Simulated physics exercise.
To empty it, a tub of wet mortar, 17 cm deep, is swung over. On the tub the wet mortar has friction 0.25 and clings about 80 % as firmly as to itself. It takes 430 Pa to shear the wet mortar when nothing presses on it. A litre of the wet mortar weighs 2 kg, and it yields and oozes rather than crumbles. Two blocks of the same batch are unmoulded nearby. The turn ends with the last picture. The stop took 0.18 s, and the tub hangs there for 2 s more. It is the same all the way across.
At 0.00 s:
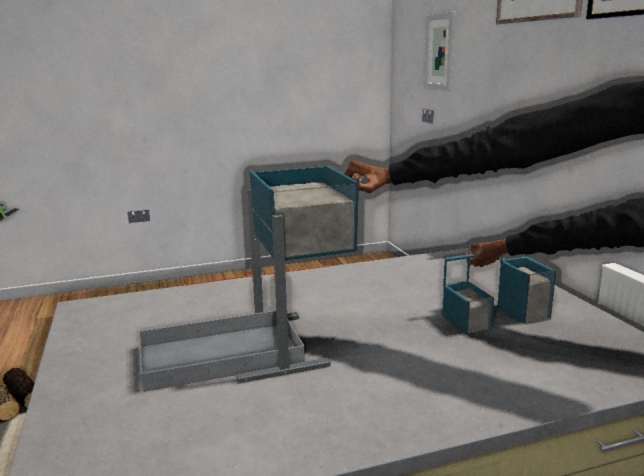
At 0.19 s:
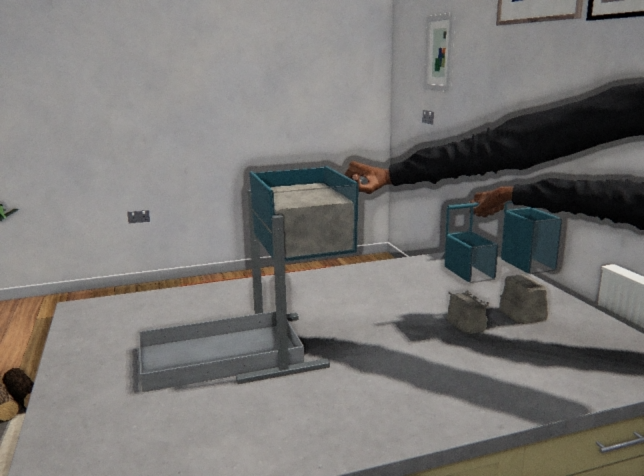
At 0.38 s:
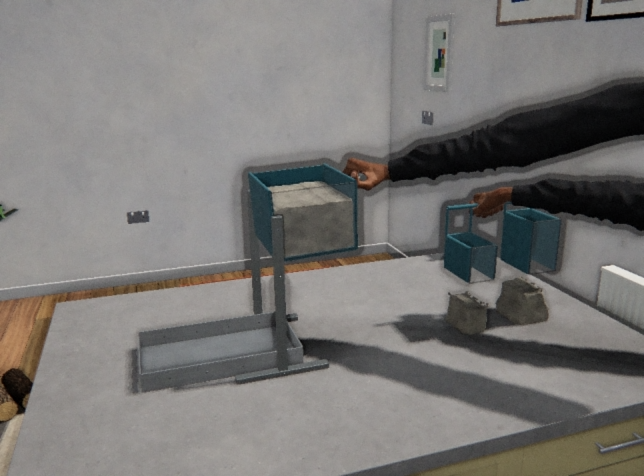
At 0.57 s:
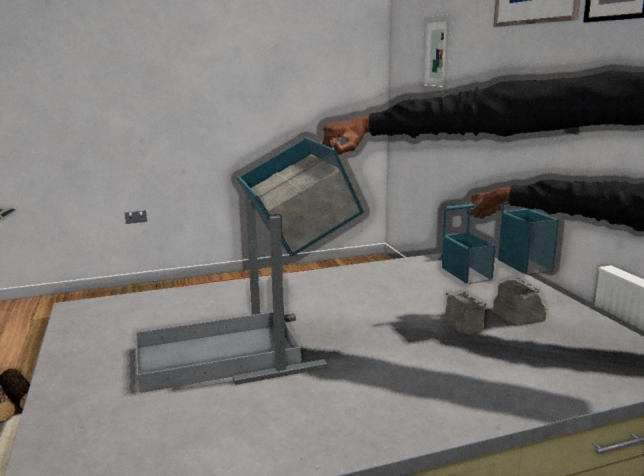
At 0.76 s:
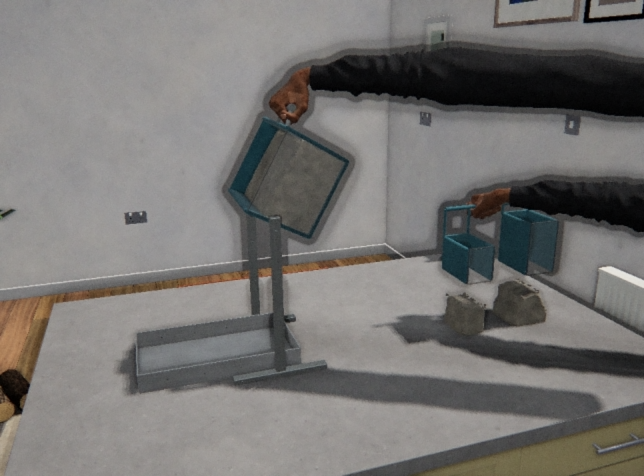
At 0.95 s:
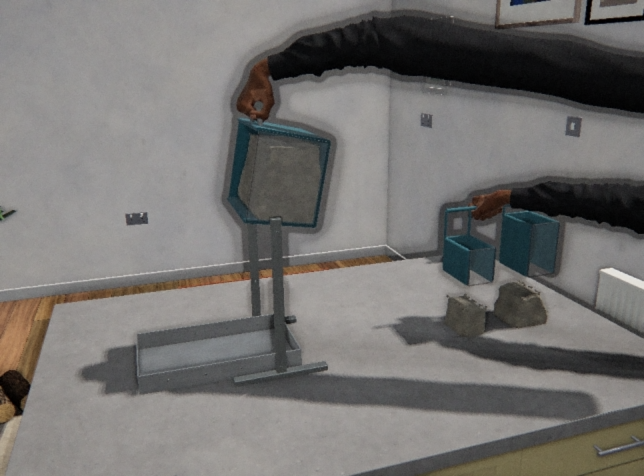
Hands lifting two small teal moulds off grey blocks, then swinging a larger teal tub of wet mortar over leftward above a tray.
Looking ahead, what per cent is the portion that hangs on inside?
Close to 74 per cent.
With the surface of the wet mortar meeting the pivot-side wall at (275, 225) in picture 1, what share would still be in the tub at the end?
It would be near 100 %.
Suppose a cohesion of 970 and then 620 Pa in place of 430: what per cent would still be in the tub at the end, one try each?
In that order: 100 %, 100 %.
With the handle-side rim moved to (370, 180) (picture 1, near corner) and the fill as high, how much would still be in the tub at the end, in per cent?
In that case some 60 per cent.
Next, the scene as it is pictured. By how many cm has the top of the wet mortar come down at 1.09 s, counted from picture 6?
Roughly 2 cm.
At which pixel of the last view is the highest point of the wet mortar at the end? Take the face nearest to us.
Near (287, 170).
By 1.09 s, the tub is at 79 degrees and holds 99 %.
By 1.26 s, the tub is at 79 degrees and holds 89 %.
By 1.43 s, the tub is at 79 degrees and holds 80 %.
By 1.60 s, the tub is at 79 degrees and holds 76 %.
By 2.95 s, at the end, the tub is at 79 degrees and holds 74 %.
